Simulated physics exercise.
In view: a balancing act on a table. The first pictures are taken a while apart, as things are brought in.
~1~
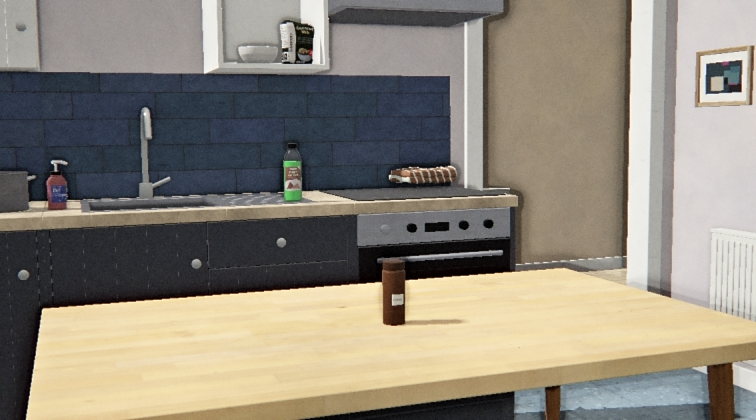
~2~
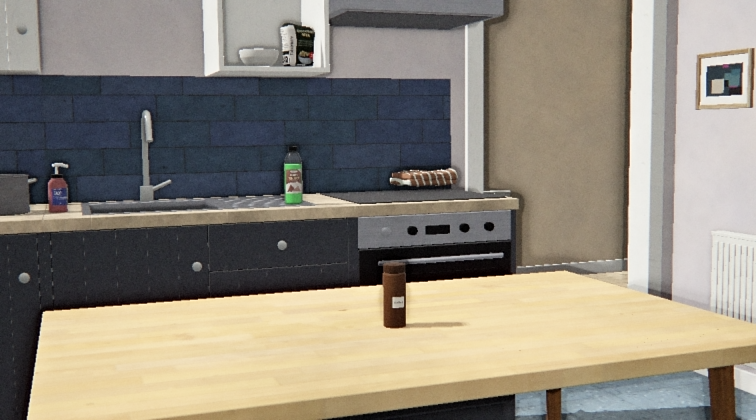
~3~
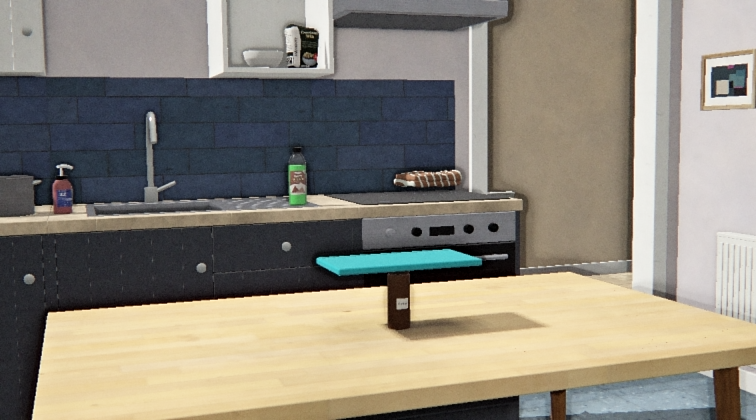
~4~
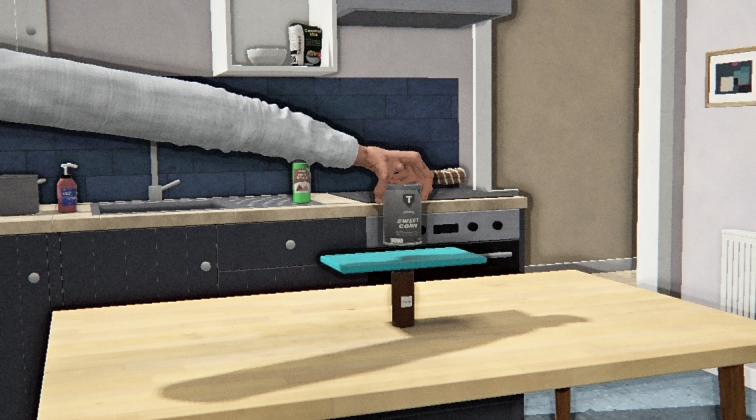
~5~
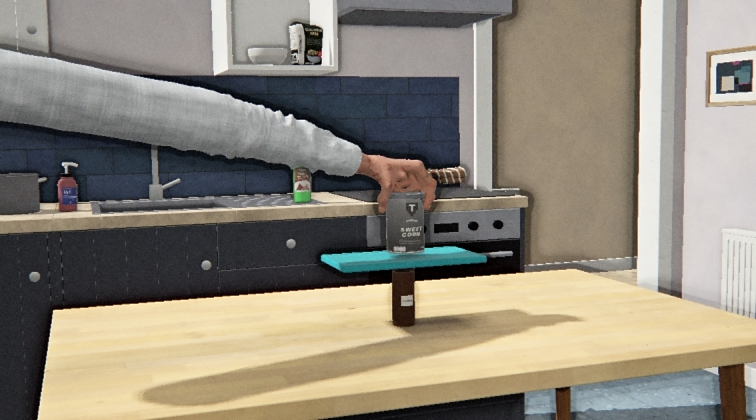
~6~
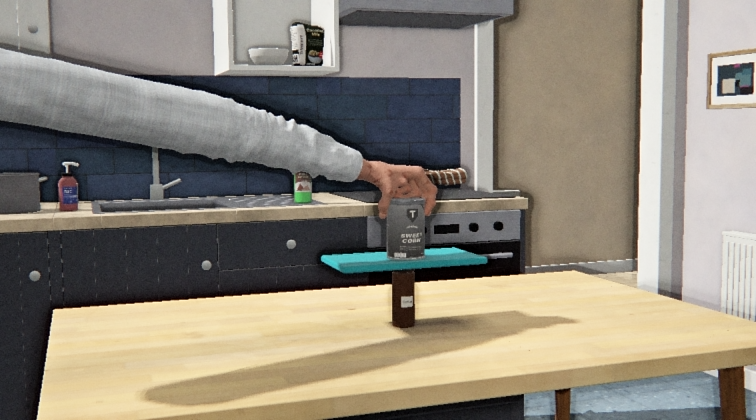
A teal board appeared on top of the brown shaker standing on the kitchen table, then a hand reached in from the left and lowered a grey tin onto the board, keeping hold of it.
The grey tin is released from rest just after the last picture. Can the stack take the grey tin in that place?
It stays up.
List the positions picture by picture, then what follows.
In the first picture, the last thing is not in view yet; brown shaker (394, 292).
In the second picture, the last thing is not in view yet; brown shaker (395, 295).
In the third picture, the last thing is not in view yet; brown shaker (399, 296).
In the fourth picture, still above its spot; grey tin (402, 214); brown shaker (403, 294).
In the fifth picture, still above its spot; grey tin (405, 222); brown shaker (403, 294).
In the sixth picture, set down, still held; grey tin (406, 228); brown shaker (403, 294).
Then, 0.20 s past the last view, nothing moves.
Then, 0.50 s past the last view, grey tin resting near (406, 229).
Finally, all 3 still in place. Final places as the last picture's camera would see them, grey tin near (406, 229). The stack keeps its balance.
